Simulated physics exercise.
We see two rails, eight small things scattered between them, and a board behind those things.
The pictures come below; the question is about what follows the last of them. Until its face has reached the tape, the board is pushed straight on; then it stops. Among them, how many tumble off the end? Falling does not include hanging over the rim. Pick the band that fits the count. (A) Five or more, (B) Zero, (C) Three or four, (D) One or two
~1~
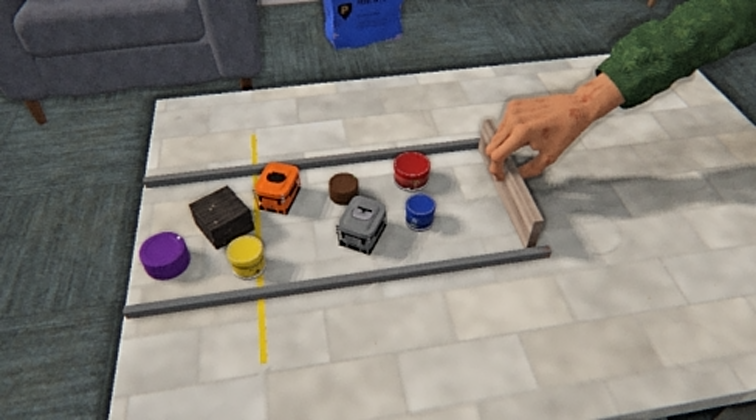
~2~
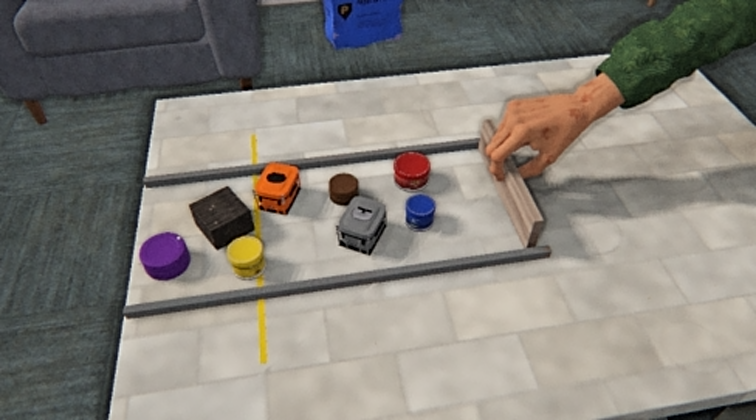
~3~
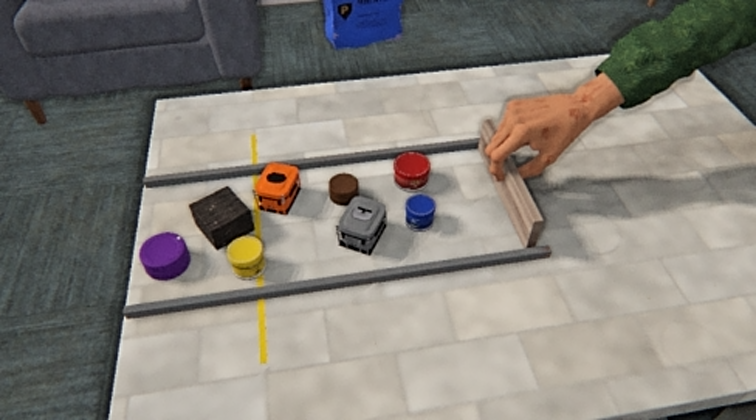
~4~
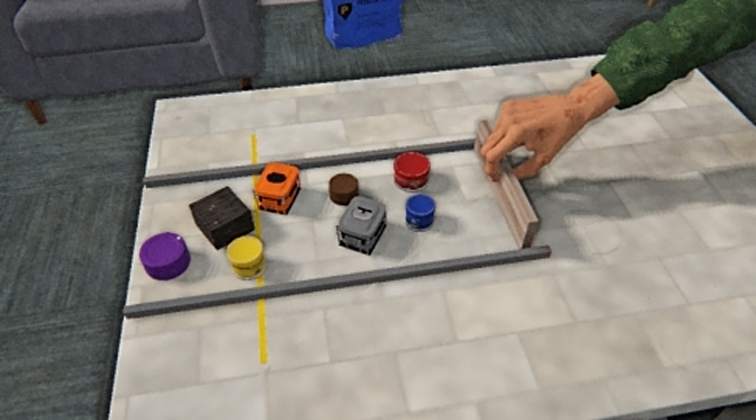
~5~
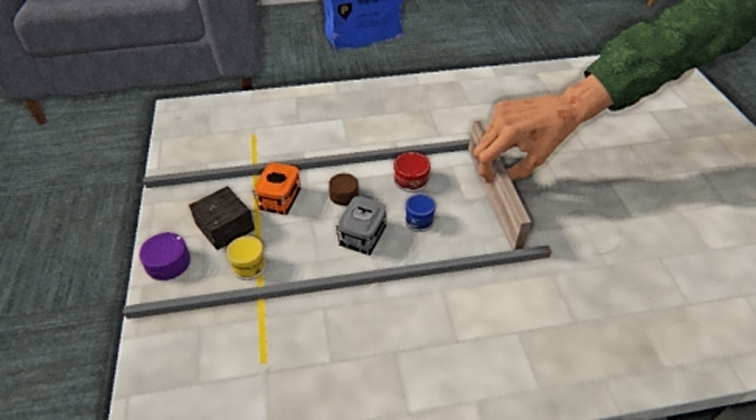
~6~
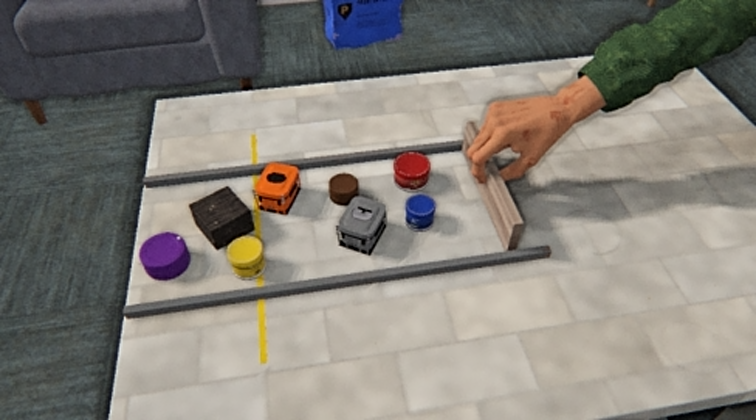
B.
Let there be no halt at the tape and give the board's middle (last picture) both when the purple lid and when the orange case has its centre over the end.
The middle is at (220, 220) when it's the purple lid, and at (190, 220) when it's the orange case.
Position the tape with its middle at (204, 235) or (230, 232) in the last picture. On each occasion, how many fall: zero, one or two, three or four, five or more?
With the tape at the first place the answer is 1 or 2, and at the second place it's none at all.
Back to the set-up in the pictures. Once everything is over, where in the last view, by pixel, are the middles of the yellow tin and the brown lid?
The first ends close to (200, 278), the second close to (241, 208).
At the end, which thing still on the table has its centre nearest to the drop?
That's the purple lid.
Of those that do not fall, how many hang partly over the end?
Overhanging ones - 0.
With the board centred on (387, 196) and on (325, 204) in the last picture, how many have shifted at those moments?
Counts: 4 / 5.
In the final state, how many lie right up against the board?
It is in contact with 4.
Early on, none off yet; purple lid at rest near (165, 256); black block at rest near (222, 218); yellow tin at rest near (247, 258).
Finally, the number that fall off is zero.
